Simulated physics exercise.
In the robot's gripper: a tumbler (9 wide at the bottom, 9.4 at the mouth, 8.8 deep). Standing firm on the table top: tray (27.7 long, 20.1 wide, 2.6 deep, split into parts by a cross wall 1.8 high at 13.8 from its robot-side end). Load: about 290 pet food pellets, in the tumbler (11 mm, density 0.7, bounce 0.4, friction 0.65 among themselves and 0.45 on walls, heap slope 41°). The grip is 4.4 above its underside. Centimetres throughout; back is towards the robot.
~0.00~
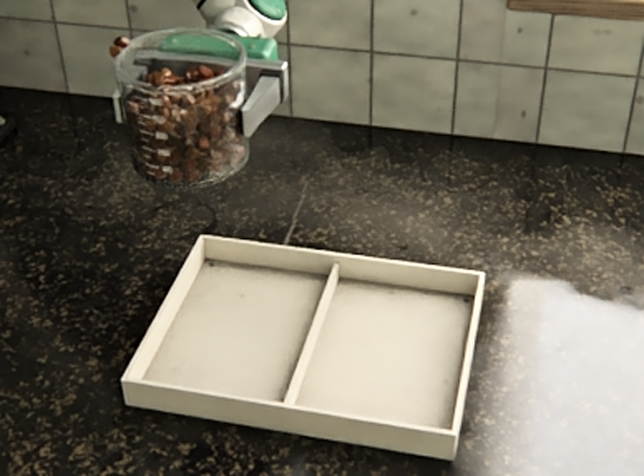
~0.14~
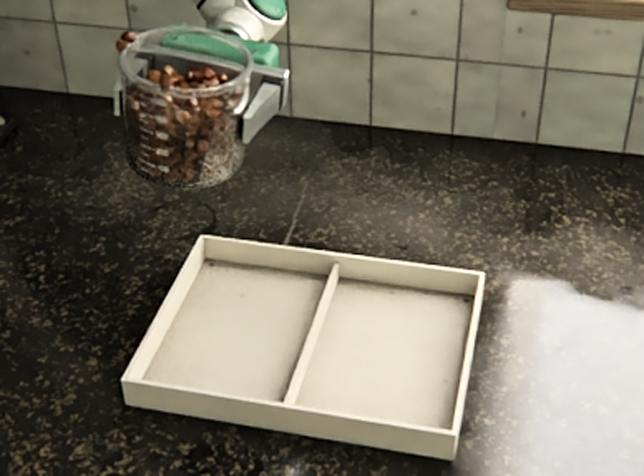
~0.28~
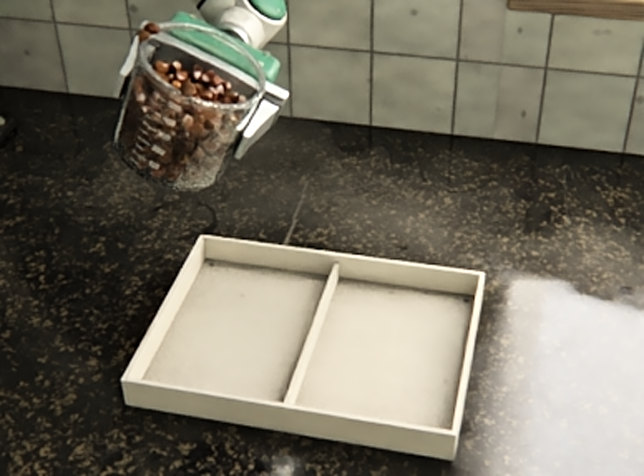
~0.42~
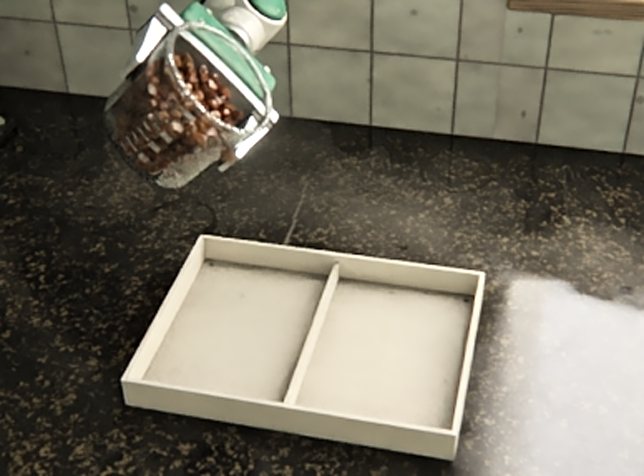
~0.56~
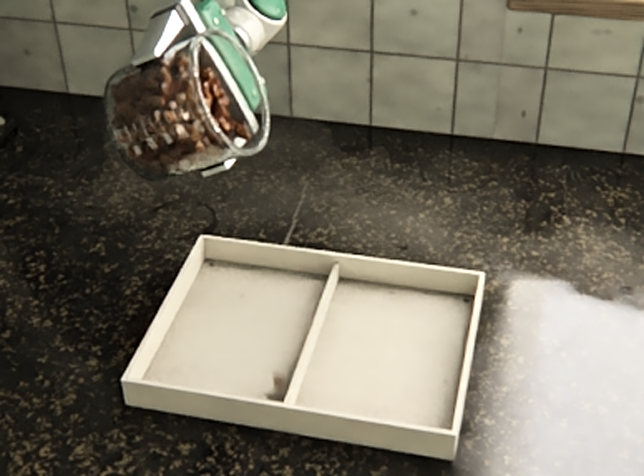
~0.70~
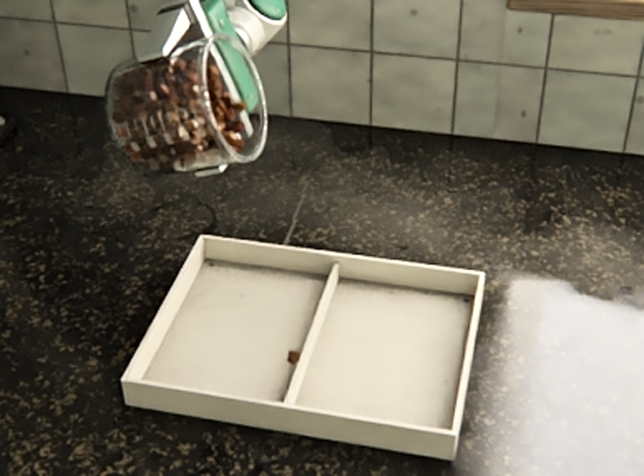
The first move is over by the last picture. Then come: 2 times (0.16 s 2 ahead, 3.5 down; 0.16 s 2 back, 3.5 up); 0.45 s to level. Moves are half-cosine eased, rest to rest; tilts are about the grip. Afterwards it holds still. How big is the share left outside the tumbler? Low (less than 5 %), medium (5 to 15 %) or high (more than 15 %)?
Share outside the tumbler: Low (less than 5 %).
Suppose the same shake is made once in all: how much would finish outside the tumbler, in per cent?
It would be near 0 per cent.
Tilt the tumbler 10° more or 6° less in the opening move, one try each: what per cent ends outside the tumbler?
About 5 and 0 per cent.
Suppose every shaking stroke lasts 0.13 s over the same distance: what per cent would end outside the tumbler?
Then about 5 per cent.
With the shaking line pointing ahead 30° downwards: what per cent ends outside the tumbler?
Some 5 per cent.
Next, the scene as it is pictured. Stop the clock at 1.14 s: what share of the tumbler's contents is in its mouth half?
About 35 per cent.
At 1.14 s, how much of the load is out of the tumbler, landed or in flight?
Near 0 per cent so far.
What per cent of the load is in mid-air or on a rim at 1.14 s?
About 0 per cent.
After 1.14 s, tilted 70° forward, highest piece 24 above the table; 289 in the tumbler, 3 in the far-side part, 1 in flight or on a rim.
After 1.57 s, tilted 33° forward, highest piece 26 above the table; 289 in the tumbler, 3 in the far-side part, 1 in the robot-side part.
After 1.99 s, level, highest piece 28 above the table; 289 in the tumbler, 3 in the far-side part, 1 in the robot-side part.
After 3.04 s, level, highest piece 28 above the table; 289 in the tumbler, 3 in the far-side part, 1 in the robot-side part.
In the end, 289 in the tumbler, 3 in the far-side part, 1 in the robot-side part. That is 1 % outside the tumbler.
